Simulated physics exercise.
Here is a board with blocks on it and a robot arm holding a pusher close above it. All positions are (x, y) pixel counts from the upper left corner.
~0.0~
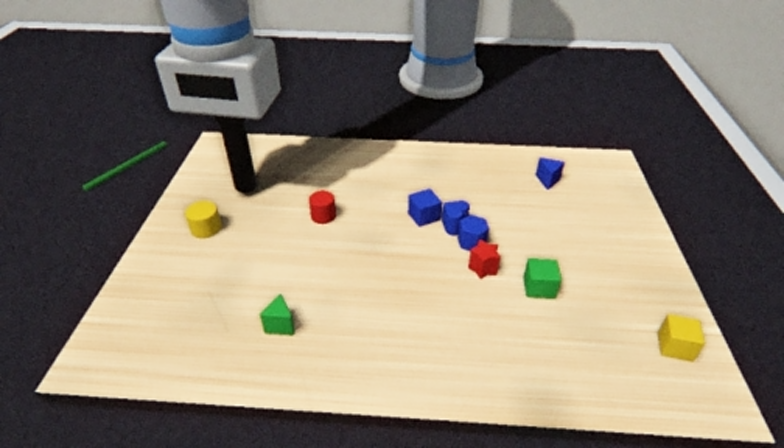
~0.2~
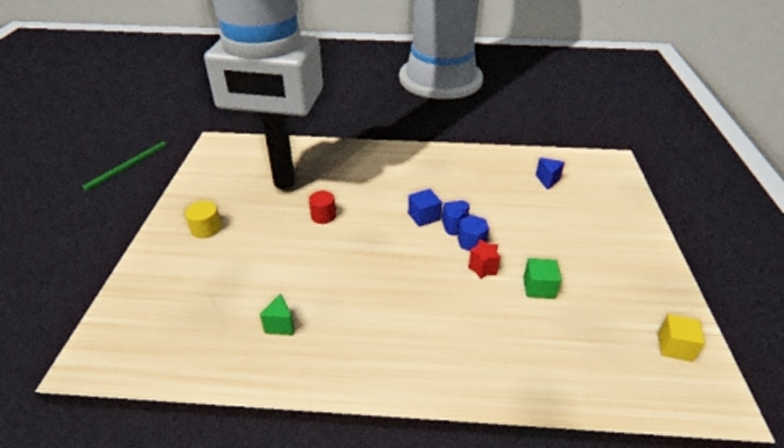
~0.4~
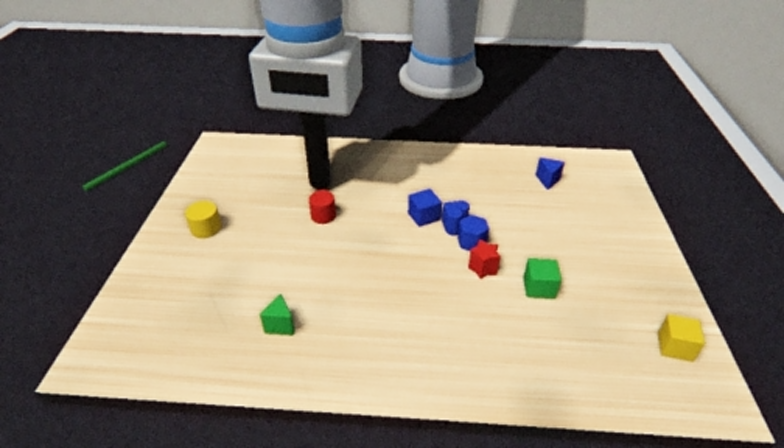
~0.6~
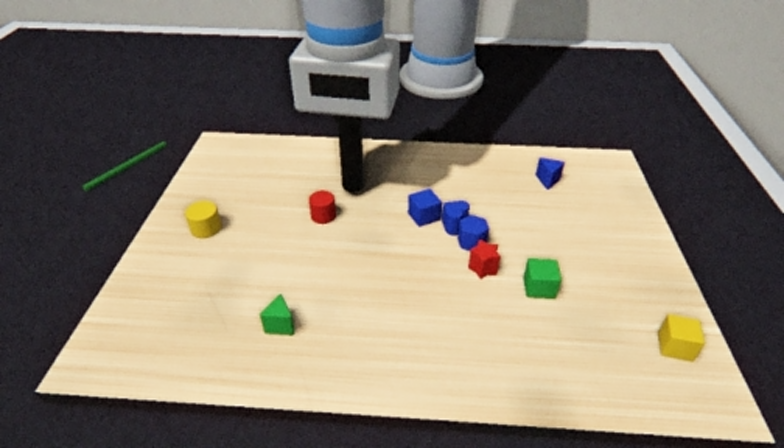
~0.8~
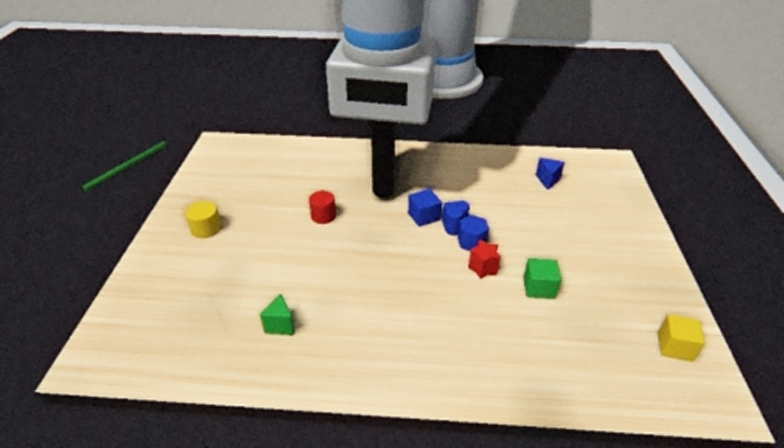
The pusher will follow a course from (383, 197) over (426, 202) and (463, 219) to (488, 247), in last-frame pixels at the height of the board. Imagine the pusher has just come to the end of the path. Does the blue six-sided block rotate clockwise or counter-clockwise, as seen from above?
The block spins anticlockwise.
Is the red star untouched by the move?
I believe not.
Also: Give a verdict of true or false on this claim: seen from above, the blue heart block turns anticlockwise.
False - the claim does not hold.
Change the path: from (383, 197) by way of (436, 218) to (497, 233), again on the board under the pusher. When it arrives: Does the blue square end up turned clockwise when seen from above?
No, that is not what happens.
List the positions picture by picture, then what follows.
In the first frame, pusher tip (246, 187); block tops, blue square (425, 198); blue heart block (456, 207); blue six-sided block (475, 224); red star (487, 249).
In the second frame, pusher (285, 184); blocks unchanged.
In the third frame, pusher (320, 184); blocks unchanged.
In the fourth frame, pusher (353, 187); blocks unchanged.
In the fifth frame, pusher (383, 192); blue square (425, 198); blue heart block (456, 207); blue six-sided block (475, 224); red star (487, 249).
On the path given first. One third of the way, pusher (428, 197); blue square (429, 199), turned 25° clockwise.
Two thirds of the way, pusher (464, 213); blue square (431, 202), turned 50° clockwise; blue heart block (462, 215), turned 30° clockwise; blue six-sided block (478, 229).
At the end, pusher (489, 241); blue square (431, 202), turned 50° clockwise; blue heart block (463, 227), turned 70° clockwise; blue six-sided block (481, 245), turned 40° anticlockwise; red star (493, 264), turned 30° anticlockwise.
